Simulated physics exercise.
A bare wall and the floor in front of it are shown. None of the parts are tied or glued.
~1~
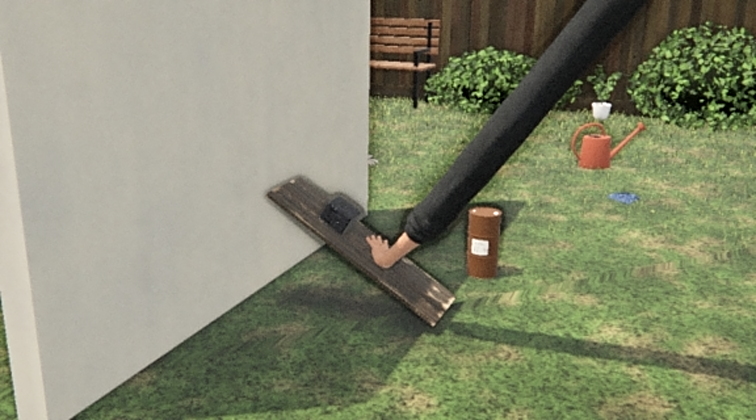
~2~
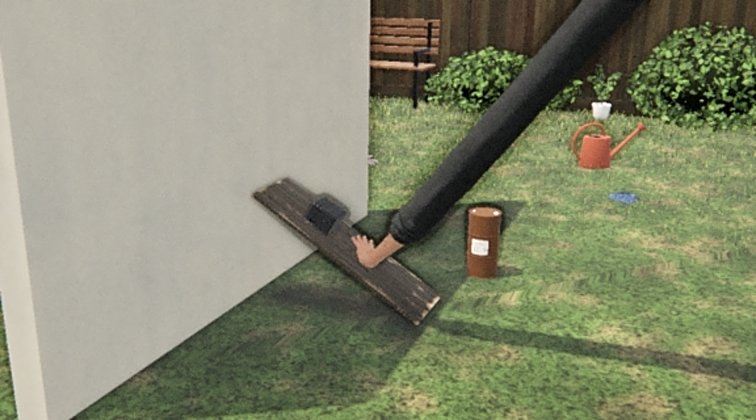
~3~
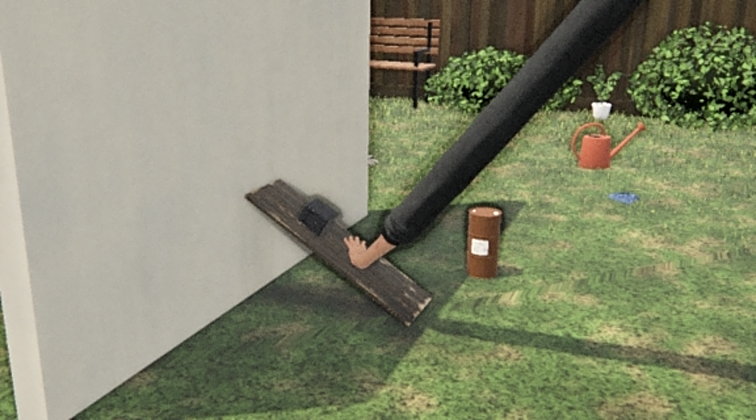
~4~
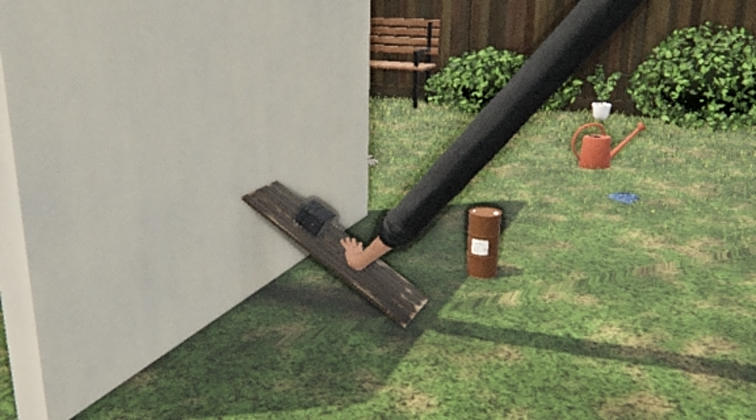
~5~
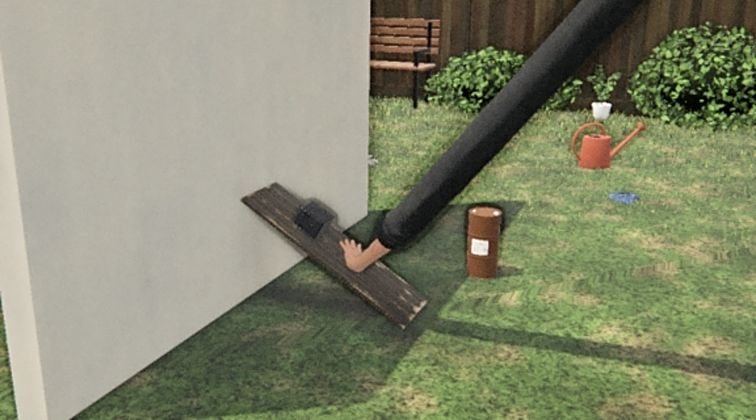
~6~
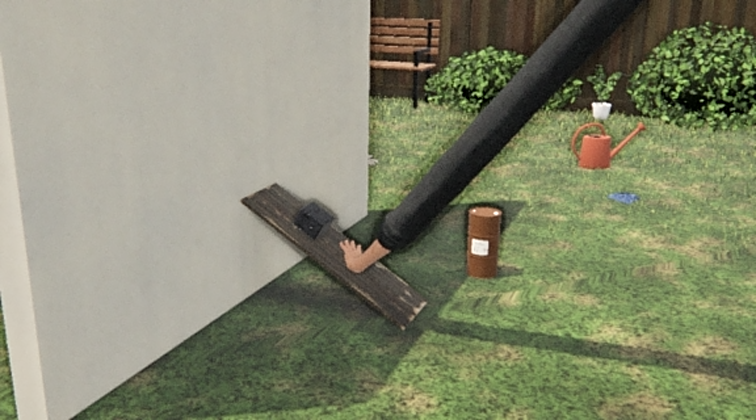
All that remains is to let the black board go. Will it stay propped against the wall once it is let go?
It does not stay.
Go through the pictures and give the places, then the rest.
The first frame shows on its way; black board (363, 247); brown canister (484, 243).
The second frame shows on its way; black board (348, 247); brown canister (484, 243).
The third frame shows on its way; black board (340, 248); brown canister (484, 243).
The fourth frame shows on its way; black board (337, 250); brown canister (484, 243).
The fifth frame shows propped up under the hand; black board (336, 251); brown canister (484, 243).
The sixth frame shows propped up under the hand; black board (336, 252); brown canister (484, 243).
Then, 0.30 s on from there, black board leaning 11° more than when let go near (343, 270).
Then, 0.40 s on from there, black board leaning 28° more than when let go near (349, 298).
Then, 0.60 s on from there, black board leaning 31° more than when let go near (349, 303).
In the end, moved from the start, black board; brown canister unmoved. At the end, from the last picture's camera, black board near (349, 303). The board slides down.
